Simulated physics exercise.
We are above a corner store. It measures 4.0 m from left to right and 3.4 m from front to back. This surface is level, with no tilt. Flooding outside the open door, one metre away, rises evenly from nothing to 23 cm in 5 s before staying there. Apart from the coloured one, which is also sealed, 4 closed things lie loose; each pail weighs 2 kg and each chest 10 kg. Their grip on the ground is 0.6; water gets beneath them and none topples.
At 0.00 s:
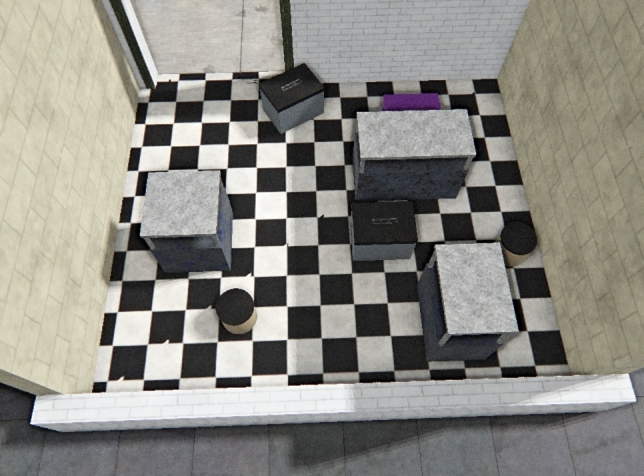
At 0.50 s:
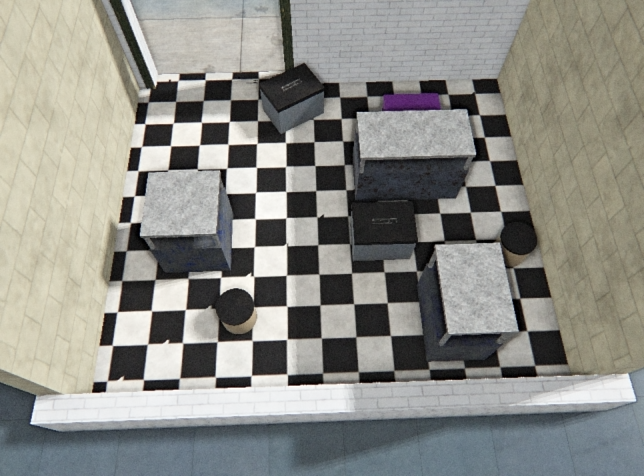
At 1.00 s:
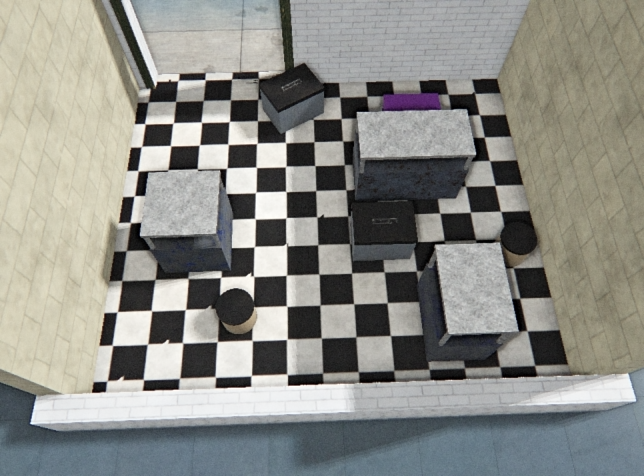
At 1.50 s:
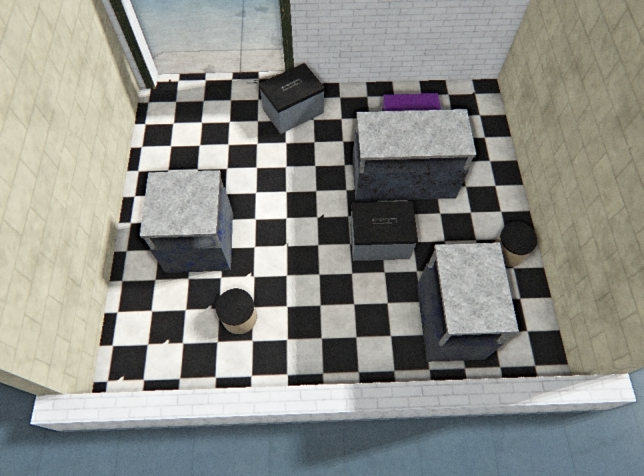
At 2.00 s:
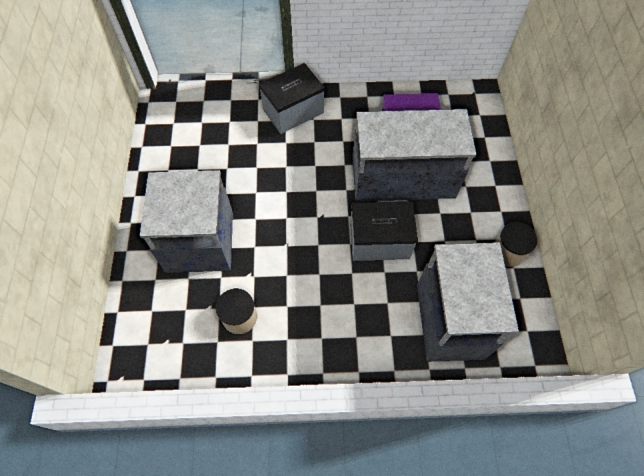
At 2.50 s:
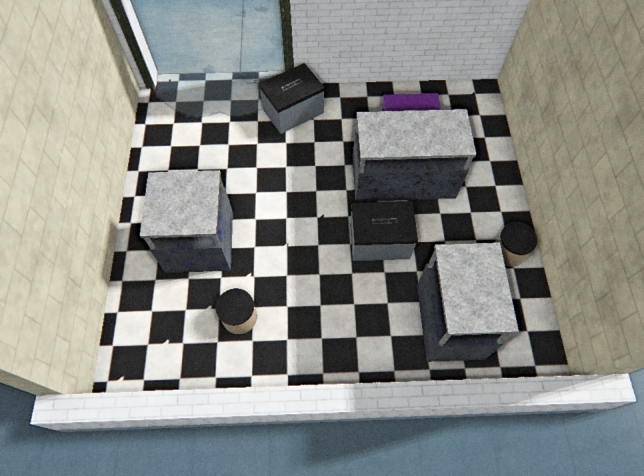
The video shows a store room with a checkered floor, grey-topped blocks, dark boxes and a purple chest, all staying still, while water spreads over the ground outside and then enters through the open doorway at upper left.
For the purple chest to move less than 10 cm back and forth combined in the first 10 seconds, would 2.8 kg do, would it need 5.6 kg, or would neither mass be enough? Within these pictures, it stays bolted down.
Final guess: It can do with the lighter ballast.
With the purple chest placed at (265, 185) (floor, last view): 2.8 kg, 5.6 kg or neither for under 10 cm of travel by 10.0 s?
So neither weight works.
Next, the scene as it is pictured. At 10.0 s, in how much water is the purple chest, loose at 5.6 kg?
Depth: Approx. 2 cm.
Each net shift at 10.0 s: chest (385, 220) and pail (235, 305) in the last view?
The first is 120 cm from its start, the second 20 cm.
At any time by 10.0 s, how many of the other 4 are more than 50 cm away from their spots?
4.
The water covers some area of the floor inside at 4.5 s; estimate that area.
Somewhere about 4.5 m2, give or take.
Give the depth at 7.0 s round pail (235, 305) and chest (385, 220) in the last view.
Around 8 cm and 3 cm.
After 3.5 s the purple chest would be 0 cm from its start with 2.8 kg and 0 cm from its start with 5.6 kg; 0 cm of water round it then.
After 4.5 s the purple chest would be 0 cm from its start with 2.8 kg and 0 cm from its start with 5.6 kg; 0 cm of water round it then.
After 7.0 s the purple chest would be 0 cm from its start with 2.8 kg and 0 cm from its start with 5.6 kg; 0 cm of water round it then.
After 10.0 s the purple chest would be 0 cm from its start with 2.8 kg and 0 cm from its start with 5.6 kg; 2 cm of water round it then.
